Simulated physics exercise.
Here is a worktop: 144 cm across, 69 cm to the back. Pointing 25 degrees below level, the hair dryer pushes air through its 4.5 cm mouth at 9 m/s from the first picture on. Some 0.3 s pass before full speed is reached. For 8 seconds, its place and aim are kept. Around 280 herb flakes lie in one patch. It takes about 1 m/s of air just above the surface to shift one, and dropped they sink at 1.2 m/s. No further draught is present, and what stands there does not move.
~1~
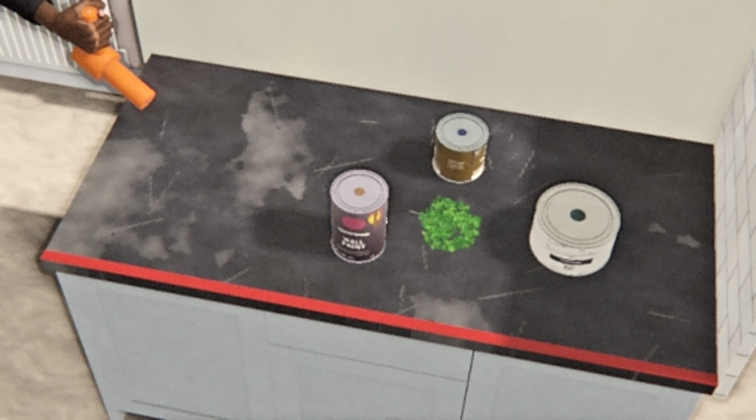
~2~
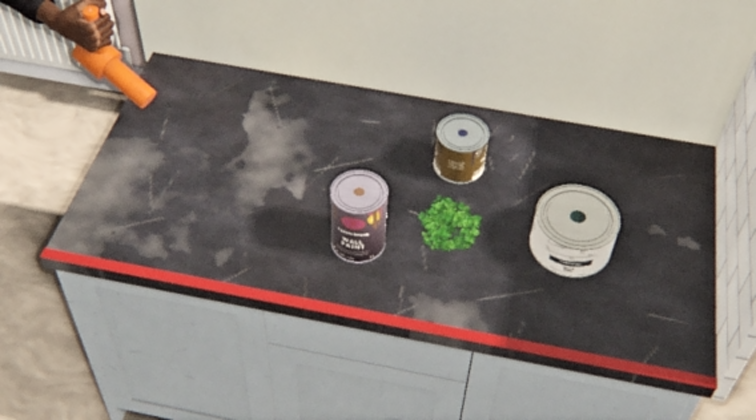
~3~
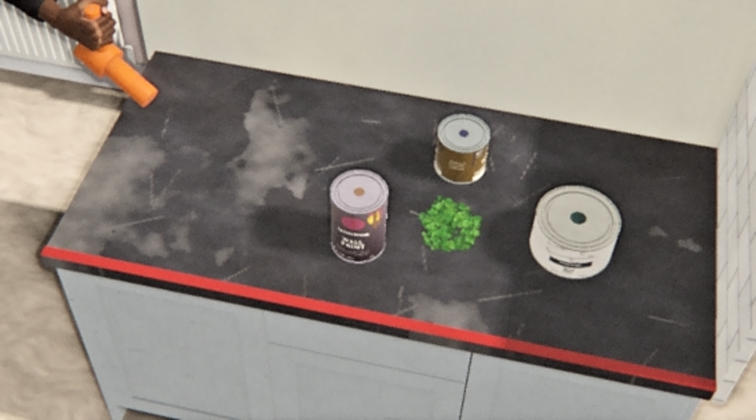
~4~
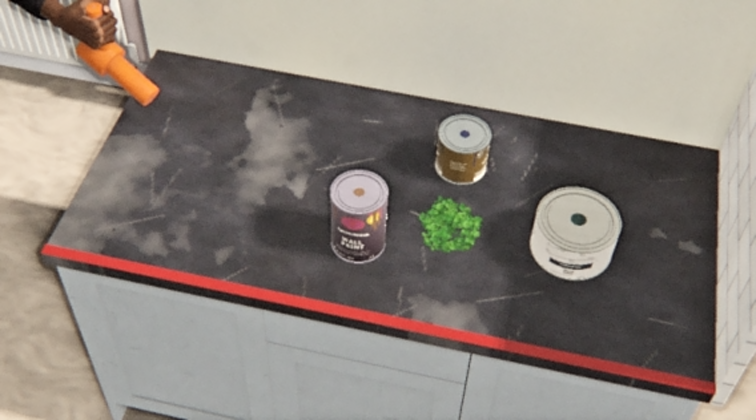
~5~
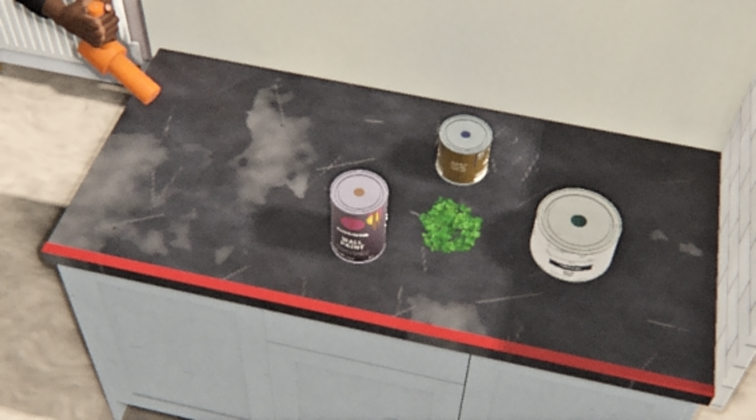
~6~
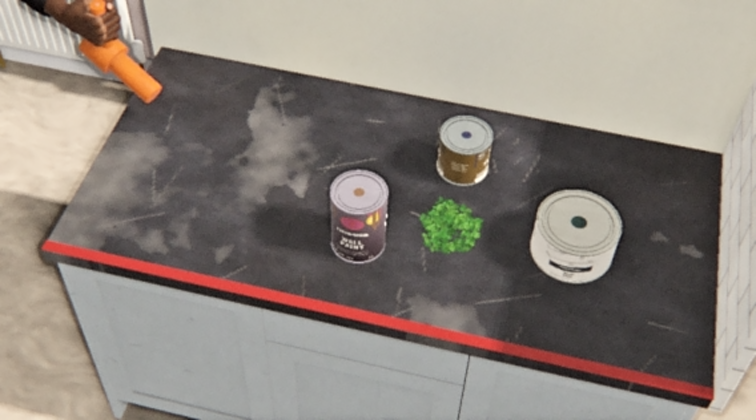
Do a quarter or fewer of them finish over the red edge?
Yes, a quarter or fewer do.
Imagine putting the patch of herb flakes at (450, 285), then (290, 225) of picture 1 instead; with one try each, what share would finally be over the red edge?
Roughly 0 %, then 90 %.
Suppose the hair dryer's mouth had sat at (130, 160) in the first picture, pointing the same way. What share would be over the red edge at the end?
It would come out near 0 in a hundred.
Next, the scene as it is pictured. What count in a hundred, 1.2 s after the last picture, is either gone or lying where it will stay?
About 10 %.
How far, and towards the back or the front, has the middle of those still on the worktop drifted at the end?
Shift: Towards the near end, some 20 cm.
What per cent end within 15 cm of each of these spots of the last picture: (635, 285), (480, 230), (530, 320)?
I would say some 25 %, 15 % and 15 % respectively.
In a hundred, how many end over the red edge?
About 10 %.
Then, 1.2 s after the last picture, 0 % are over the red edge; the middle of those still in play is near (566, 299); 10 % have settled or left.
Then, 2.2 s after the last picture, 1 % are over the red edge; the middle of those still in play is near (591, 318); 13 % have settled or left.
Then, 4.1 s after the last picture, 4 % are over the red edge; the middle of those still in play is near (605, 329); 22 % have settled or left.
Then, 7.7 s after the last picture, at the end, 9 % are over the red edge; the middle of those still in play is near (608, 338).
